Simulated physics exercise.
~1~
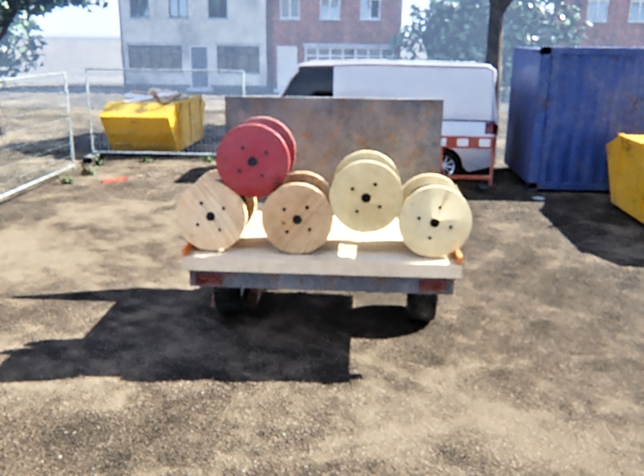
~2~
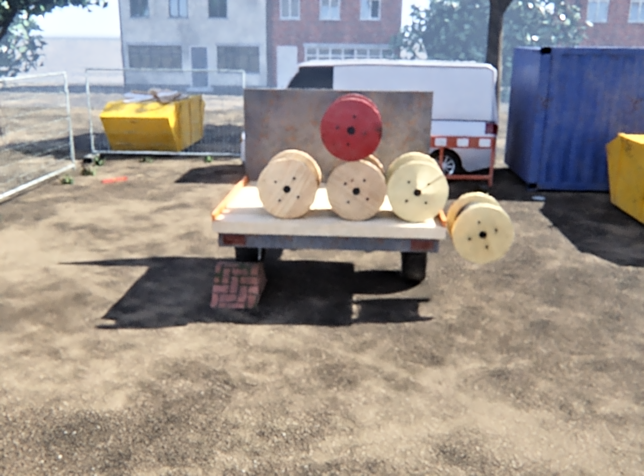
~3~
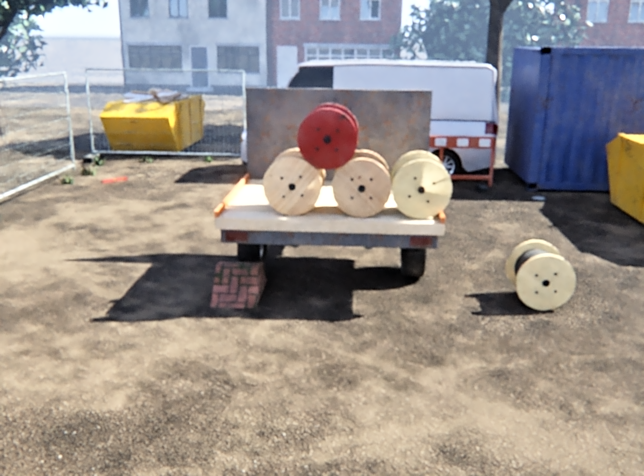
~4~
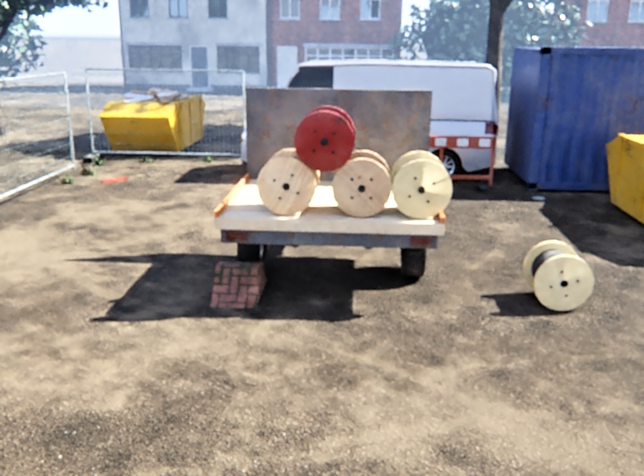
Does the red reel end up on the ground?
No, the red reel stays aboard the trailer, resting on top of the pale reels.
